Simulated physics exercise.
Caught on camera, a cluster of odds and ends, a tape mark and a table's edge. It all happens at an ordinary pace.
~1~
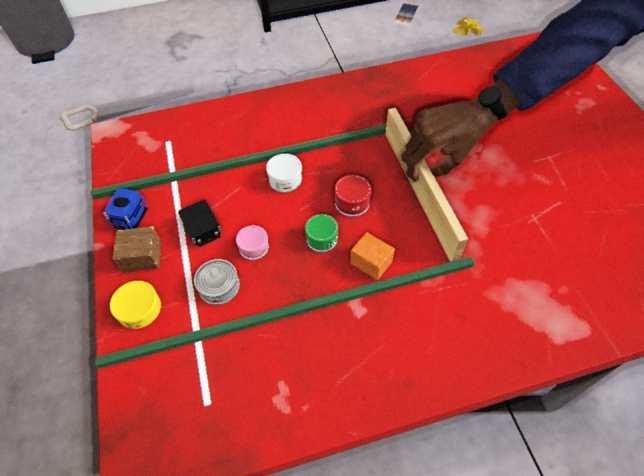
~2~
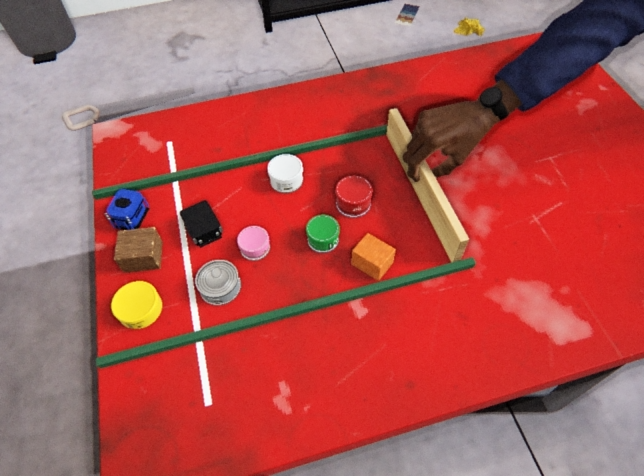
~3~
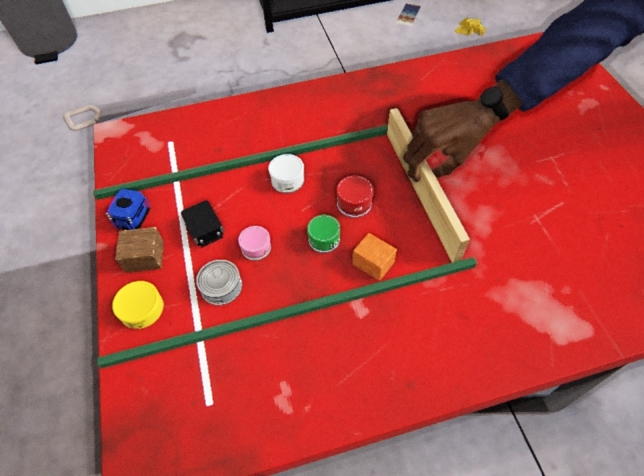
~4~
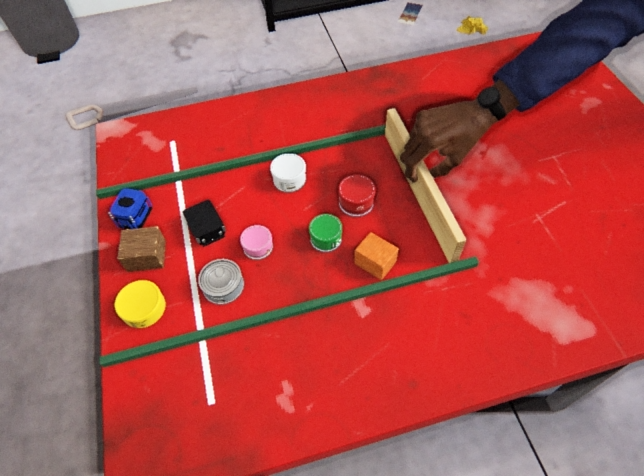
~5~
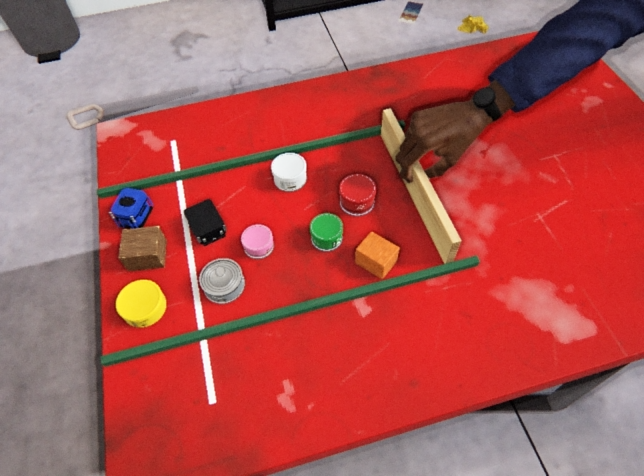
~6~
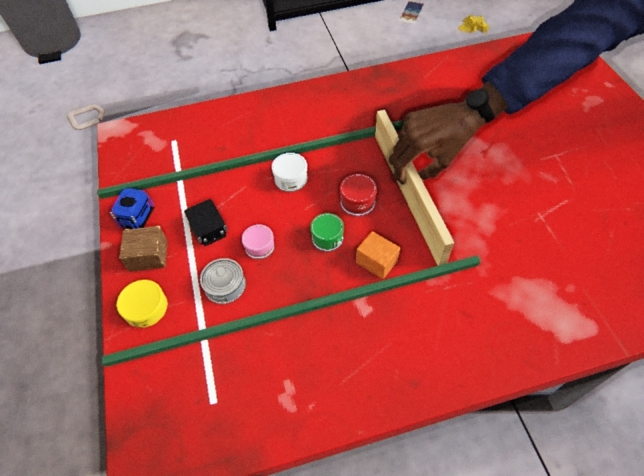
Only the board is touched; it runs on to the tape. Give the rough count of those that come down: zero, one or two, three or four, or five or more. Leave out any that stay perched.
The number that fall off is zero.
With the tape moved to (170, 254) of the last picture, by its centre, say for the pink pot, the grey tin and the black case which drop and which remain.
The pink pot holds on, the grey tin remains up, the black case remains up.
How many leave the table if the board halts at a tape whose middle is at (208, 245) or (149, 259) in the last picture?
It would be 0 and 3.
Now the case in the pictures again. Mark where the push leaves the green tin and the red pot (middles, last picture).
About (175, 272), and the other about (168, 242).
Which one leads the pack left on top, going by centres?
Foremost is the yellow tub.
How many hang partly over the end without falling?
2 of them.
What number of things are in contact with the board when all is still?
In contact: 4.
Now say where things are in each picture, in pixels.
Blue case (127, 210); yellow tub (136, 305); brown block (138, 250); board (421, 180); tape (184, 250), in the first picture.
Yellow tub (137, 305); orange block (373, 257), in the second picture.
Brown block (141, 250); pink pot (255, 243), in the third picture.
Blue case (131, 210); board (420, 181), in the fourth picture.
Yellow tub (142, 304); green tin (327, 233), in the fifth picture.
Blue case (133, 209); yellow tub (143, 304); brown block (144, 249); board (409, 183); tape (190, 249), in the sixth picture.
A little later, none off yet; blue case at rest near (133, 209); yellow tub at rest near (143, 304); brown block at rest near (144, 249).
When it is over, the number that fall off is zero.
